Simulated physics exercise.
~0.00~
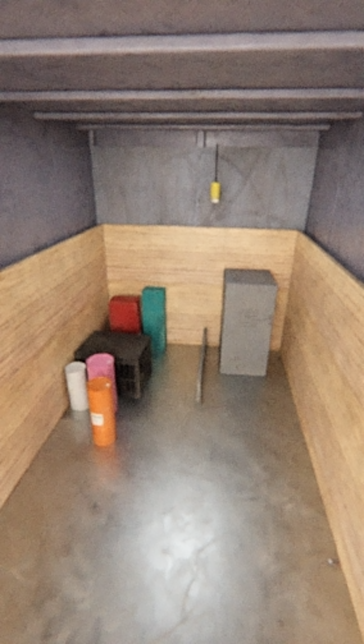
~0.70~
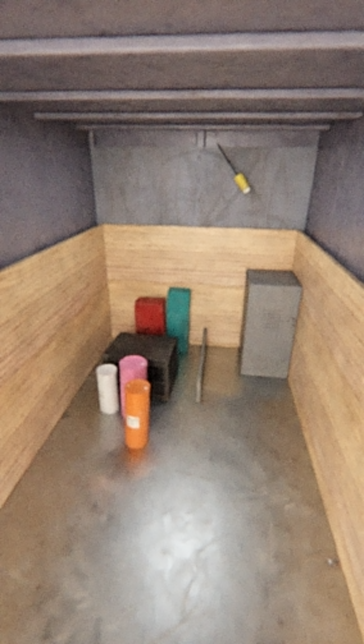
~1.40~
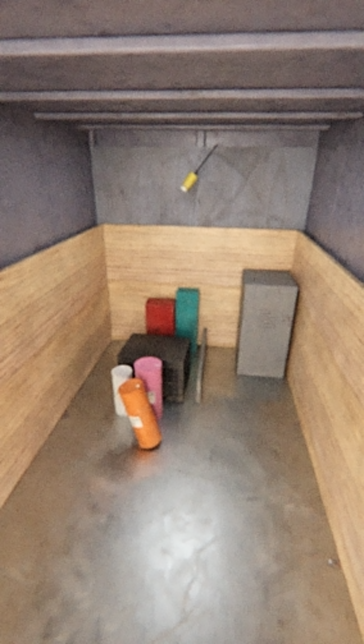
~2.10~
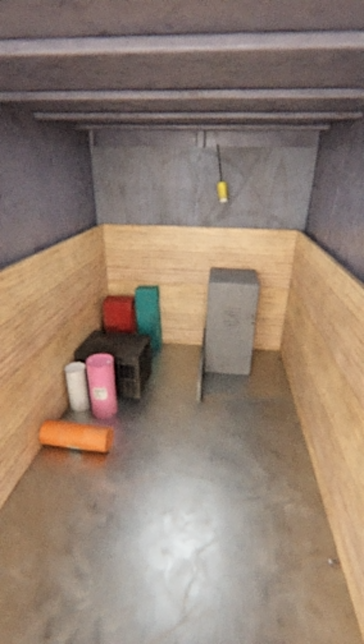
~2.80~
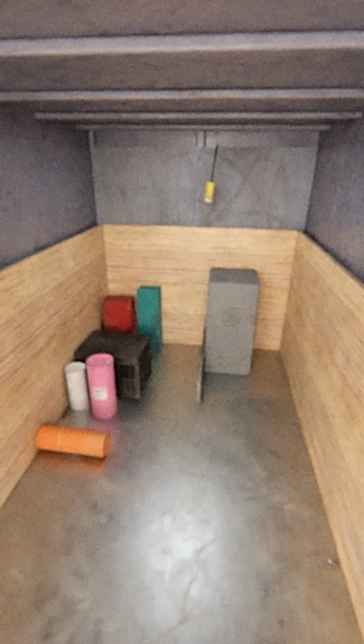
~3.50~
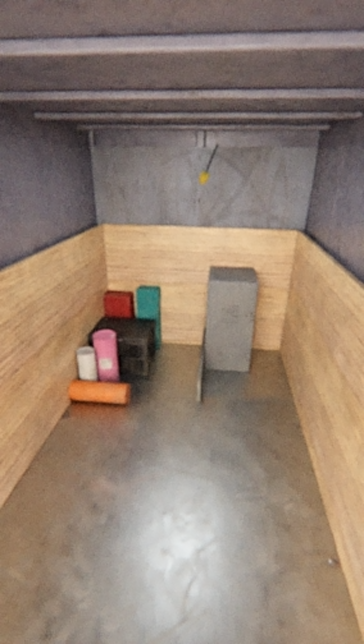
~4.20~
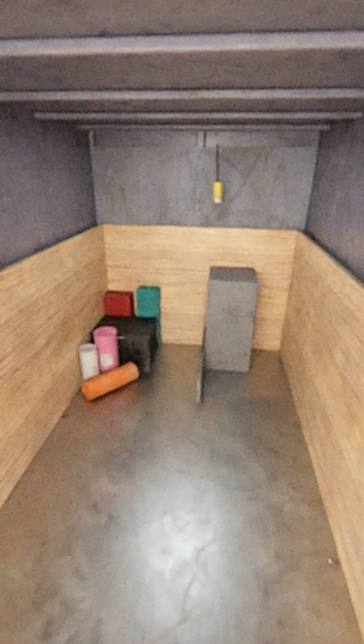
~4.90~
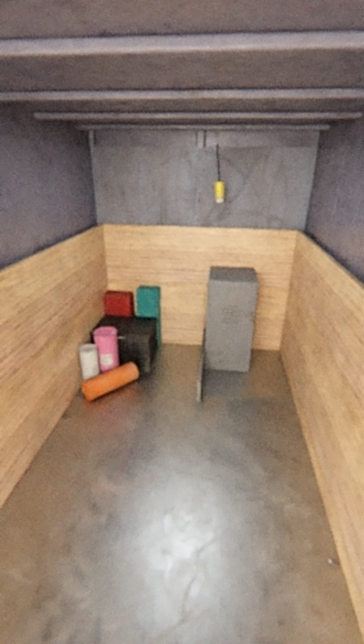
A tall grey box stands at the right of a cargo bay with wood-lined walls, seen from above and behind, near a low board. To the left are a black chest, red and turquoise boxes behind it, and white, pink and orange canisters in front, while a yellow object hangs overhead. The left-hand group slides right as the hanging object swings, and the orange canister leans. Everything then shifts left, the orange canister toppling onto its side. The left-hand load slides towards the far wall, and finally all rests, the orange canister lying before the upright pink and white ones.
